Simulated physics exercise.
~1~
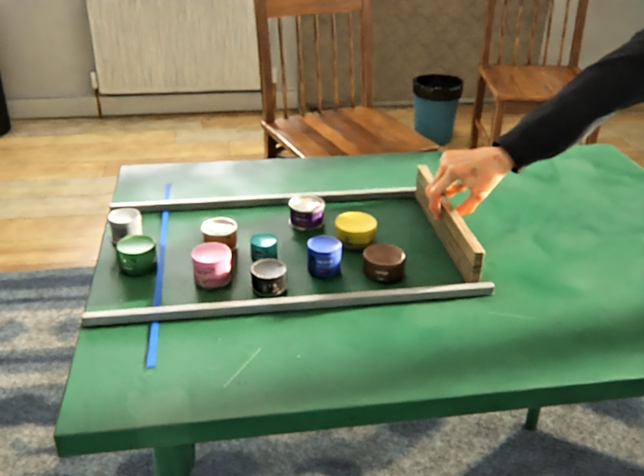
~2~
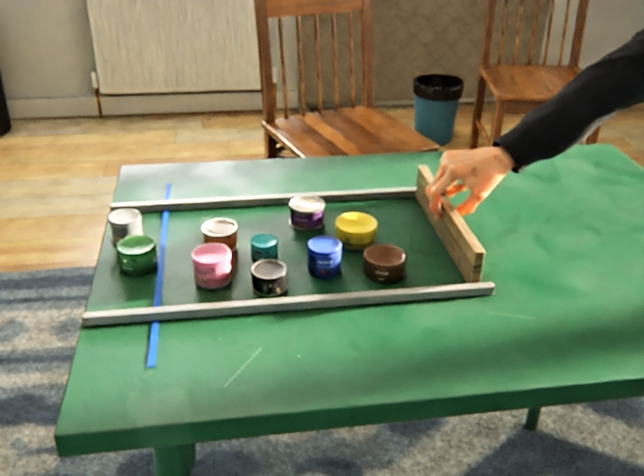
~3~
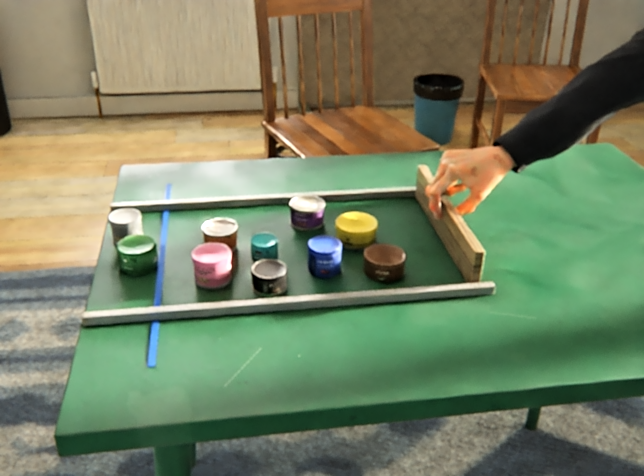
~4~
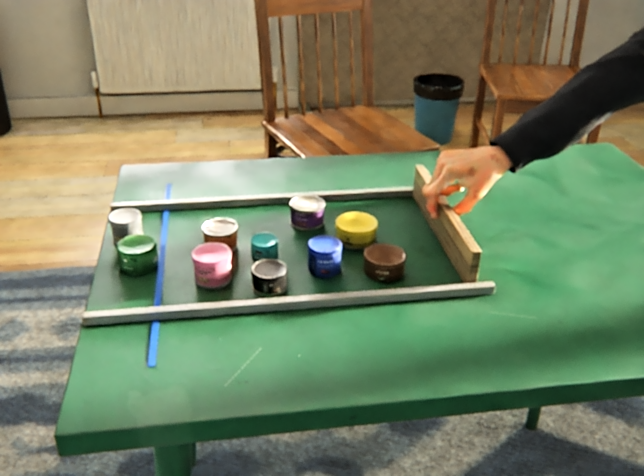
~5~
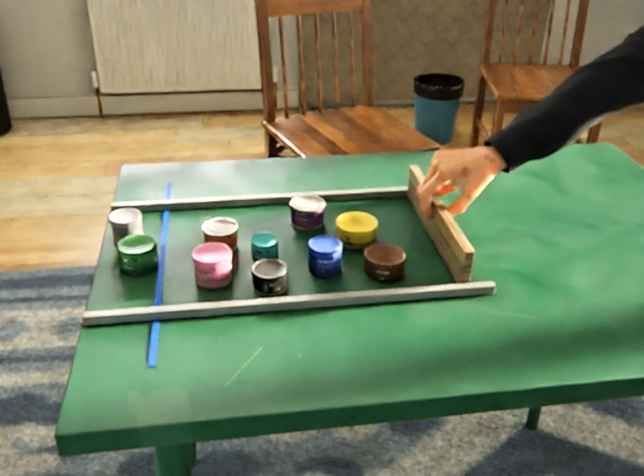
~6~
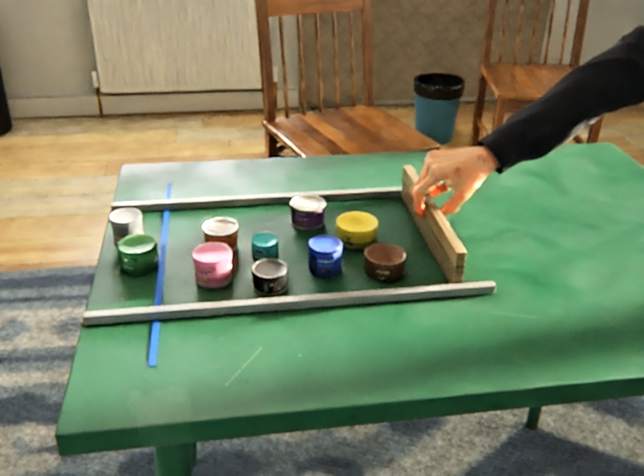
The clip opens on a green table where small coloured pots sit scattered between two rails, with a blue strip of tape near the left and a hand holding a wooden board at the right. The board barely moves at first, then the hand slides it slightly left while the pots stay in place.
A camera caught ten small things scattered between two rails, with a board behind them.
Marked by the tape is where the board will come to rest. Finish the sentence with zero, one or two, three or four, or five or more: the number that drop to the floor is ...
The number that drop to the floor is one or two.
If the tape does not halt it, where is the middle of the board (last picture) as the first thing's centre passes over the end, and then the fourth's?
For the first, roughly (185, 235); for the next, roughly (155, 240).
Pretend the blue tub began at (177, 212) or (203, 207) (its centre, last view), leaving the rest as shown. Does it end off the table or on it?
Taking them in order, it stays put and then it stays put.
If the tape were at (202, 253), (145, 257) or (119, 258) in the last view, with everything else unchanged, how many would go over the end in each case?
Down on the floor: 0, 5 and 7.
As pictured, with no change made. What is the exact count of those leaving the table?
2.
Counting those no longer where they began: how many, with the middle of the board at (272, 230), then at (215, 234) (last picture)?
8 by the first point, 9 by the second.
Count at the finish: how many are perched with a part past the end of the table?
The count is 3.
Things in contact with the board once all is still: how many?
It's 3 of them.
Early on, none off yet; grey tin at rest near (127, 227); green tub at rest near (139, 254); pink tin at rest near (213, 265).
A while later, none off yet; grey tin at rest near (127, 227); green tub at rest near (139, 254); pink tin moving near (205, 267).
Further along, none off yet; grey tin at rest near (127, 227); green tub moving near (131, 257); pink tin travelled well along near (148, 270).
Finally, the number that fall off is one or two; lost, green tub and grey tin.
